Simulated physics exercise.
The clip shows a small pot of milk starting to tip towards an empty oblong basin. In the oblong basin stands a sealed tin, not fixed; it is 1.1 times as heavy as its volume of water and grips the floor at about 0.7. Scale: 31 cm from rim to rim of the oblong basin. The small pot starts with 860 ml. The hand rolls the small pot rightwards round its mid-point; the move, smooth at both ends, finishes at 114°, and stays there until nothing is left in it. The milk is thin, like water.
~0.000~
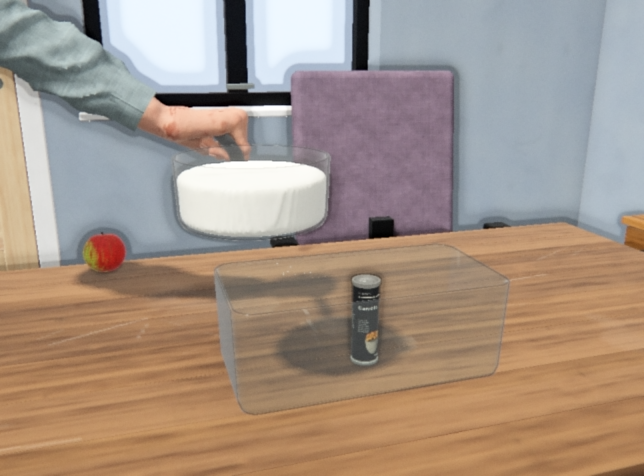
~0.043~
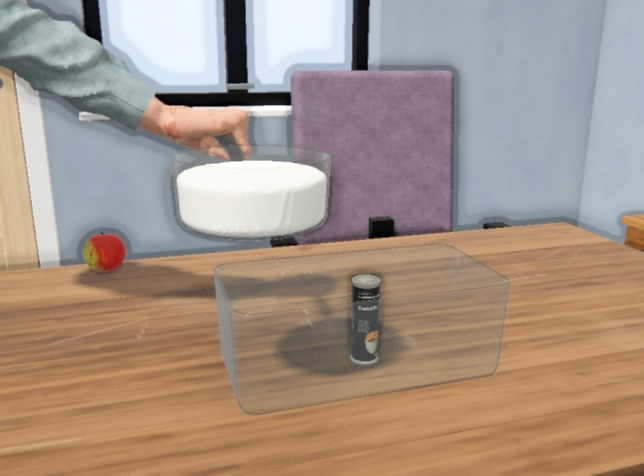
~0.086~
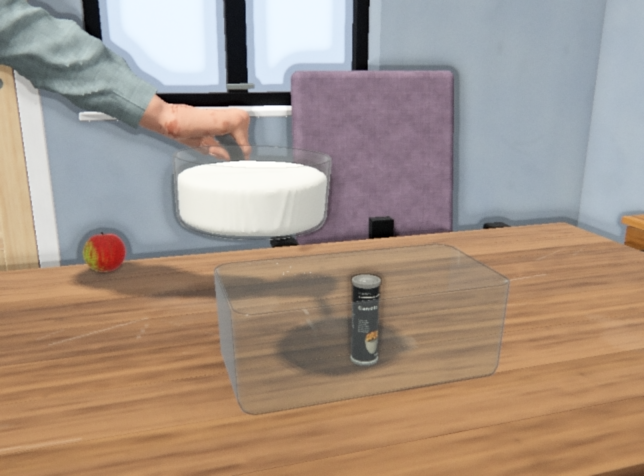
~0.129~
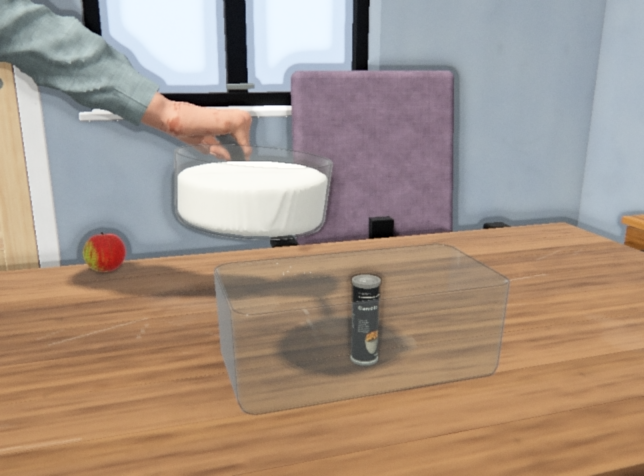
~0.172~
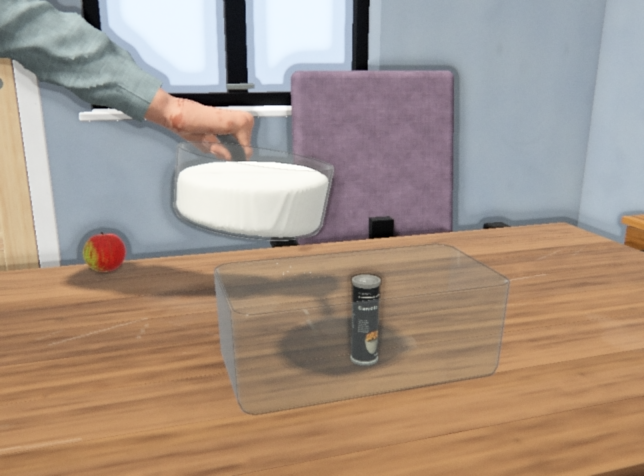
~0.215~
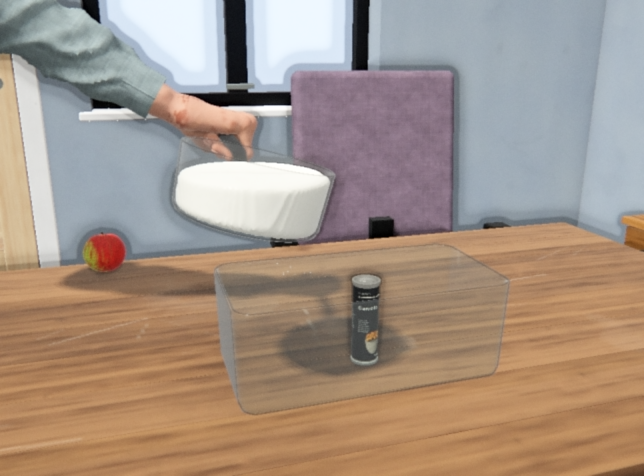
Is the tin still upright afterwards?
It stays up.
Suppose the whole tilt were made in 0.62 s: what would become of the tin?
The tin topples.
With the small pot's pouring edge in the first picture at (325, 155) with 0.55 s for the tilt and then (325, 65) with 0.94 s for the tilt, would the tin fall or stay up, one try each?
First it goes over; then it keeps standing.
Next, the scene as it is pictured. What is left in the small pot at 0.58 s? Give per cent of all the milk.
About 40 per cent.
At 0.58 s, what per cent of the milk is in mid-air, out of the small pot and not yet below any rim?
Near 34 in a hundred.
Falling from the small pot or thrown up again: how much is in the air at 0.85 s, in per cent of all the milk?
Some 3 per cent.
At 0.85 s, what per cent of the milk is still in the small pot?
Near 4 in a hundred.
After 0.58 s the tilt is 78° and 40 per cent is still to pour; the tin stands where it began.
After 0.85 s the tilt is 112° and 4 per cent is still to pour; the tin stands 1 cm from where it began.
After 1.13 s the tilt is 114° and 0 per cent is still to pour; the tin stands where it began.
After 1.44 s the tilt is 114° and 0 per cent is still to pour; the tin stands where it began.
In the end the tin stands where it began.
